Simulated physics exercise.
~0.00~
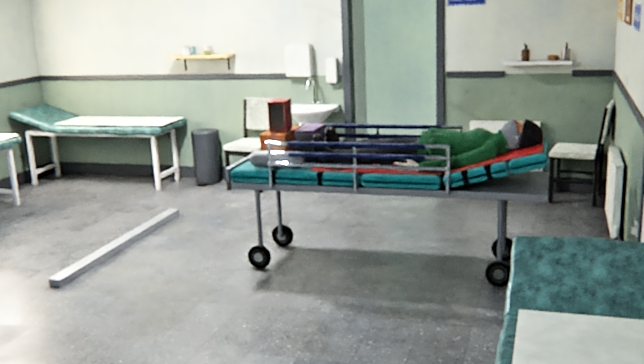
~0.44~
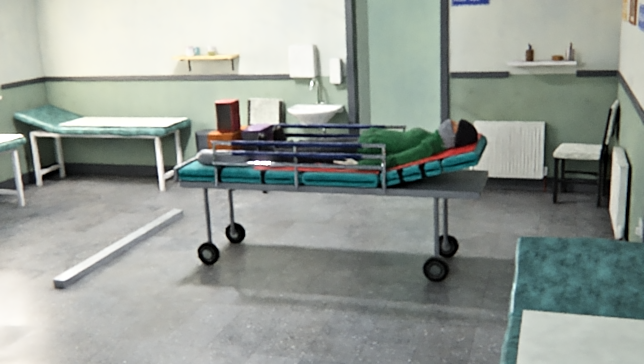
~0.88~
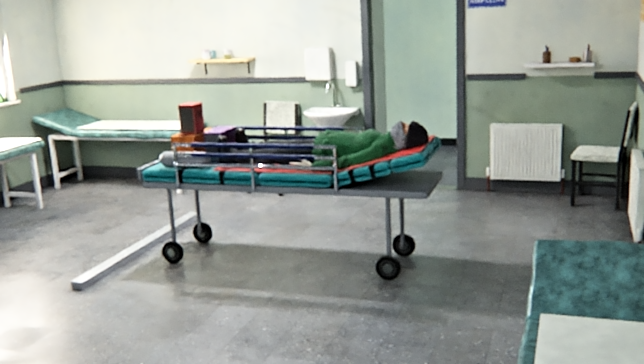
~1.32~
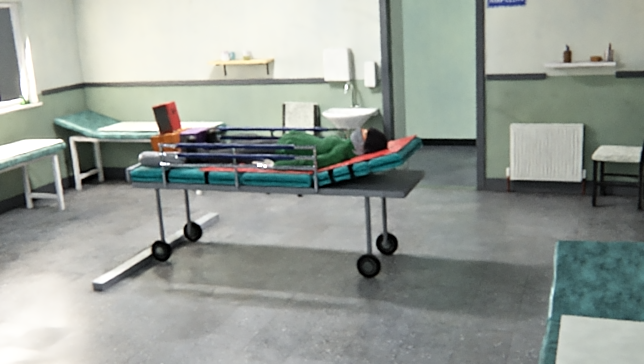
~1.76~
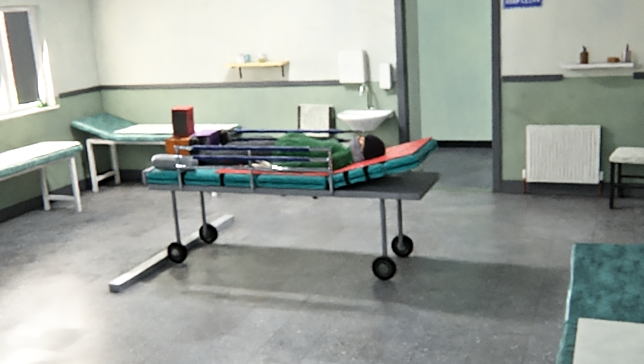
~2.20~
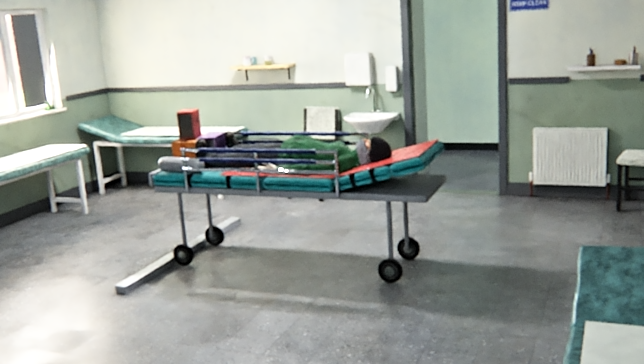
In a clinic room with pale green walls and teal examination couches, a person in green lies on a wheeled gurney, with a red box-shaped item, an orange bag and a purple object near the foot end. The gurney rolls left across the grey floor toward a low, pale sill as the view pans slightly left. It reaches the sill and stops, and the red item tips while the person slides a little toward the foot end. The red item then settles upright again. At the end, the gurney stands still with the person and all the items aboard.
